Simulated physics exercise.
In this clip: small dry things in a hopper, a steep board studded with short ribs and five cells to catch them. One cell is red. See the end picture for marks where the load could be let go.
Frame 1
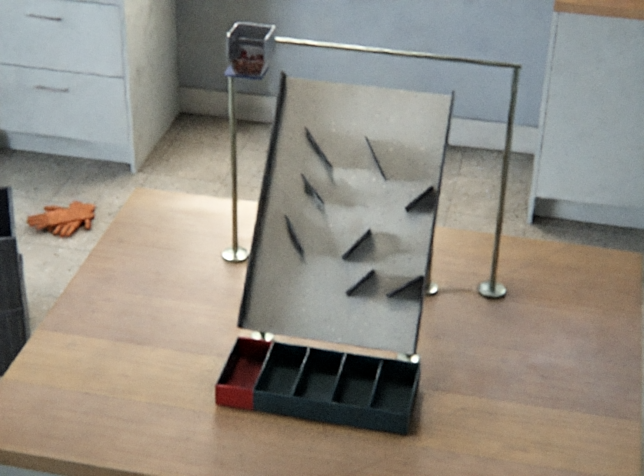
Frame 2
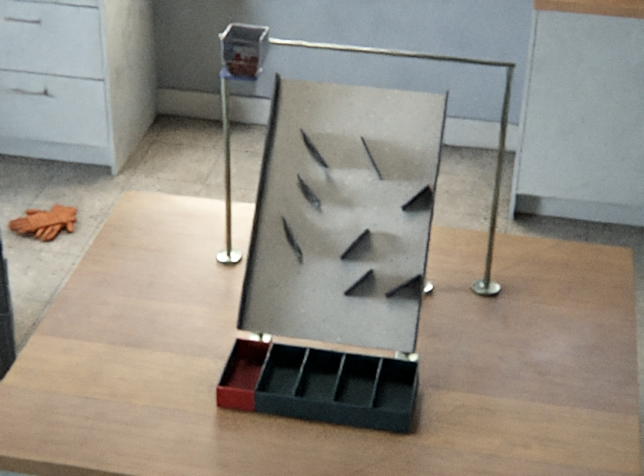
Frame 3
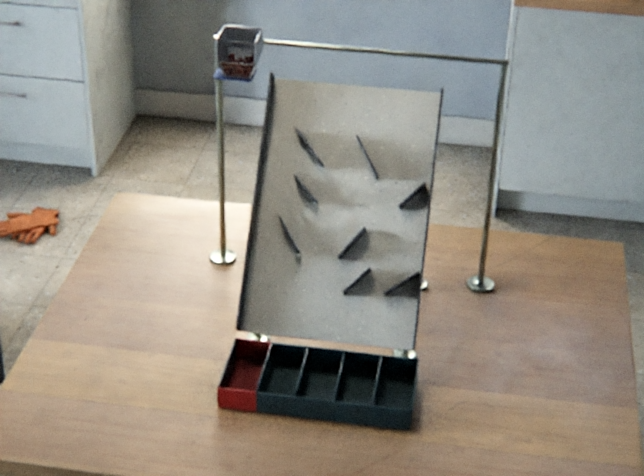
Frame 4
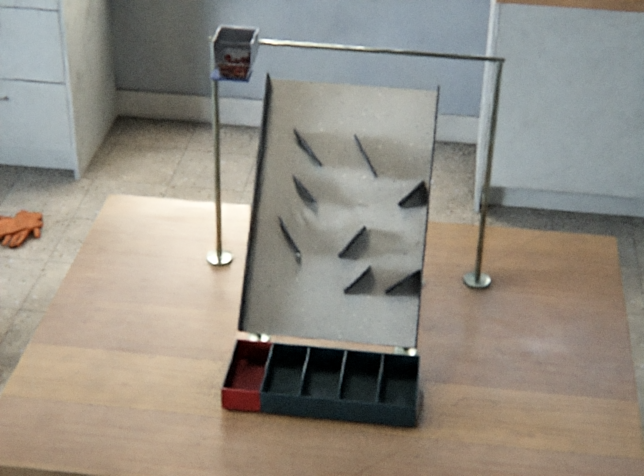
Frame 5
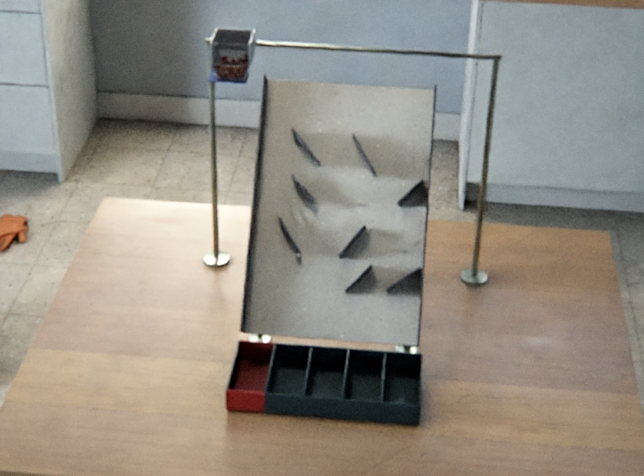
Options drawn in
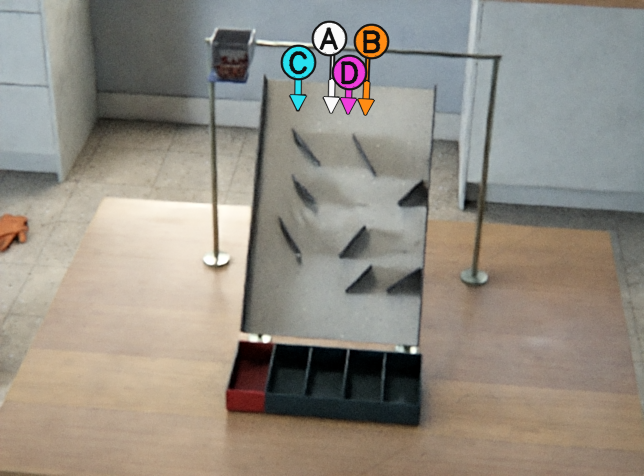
To begin with, a small hopper of reddish dry things hangs at the upper left of a steep, ribbed board, above five cells, the leftmost red. The view then drifts slightly around the table, and the orange gloves on the floor slide toward the left edge, while nothing on the stand itself moves.
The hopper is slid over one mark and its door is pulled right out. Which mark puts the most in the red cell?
C beats the others.
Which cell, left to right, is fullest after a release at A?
The second from the left.
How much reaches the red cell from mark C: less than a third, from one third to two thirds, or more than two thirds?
From one third to two thirds.
On the marked copy, mark A meets the board at (331, 106); mark B meets the board at (365, 109); mark C meets the board at (297, 104); mark D meets the board at (348, 108).
With A, only a few in the red cell, the bulk in other cells, a small share outside the box.
With B, none at all in the red cell, all but a few in other cells.
With C, close to a third in the red cell, close to half in other cells, a small share outside the box.
With D, only a few in the red cell, the bulk in other cells, a small share outside the box.
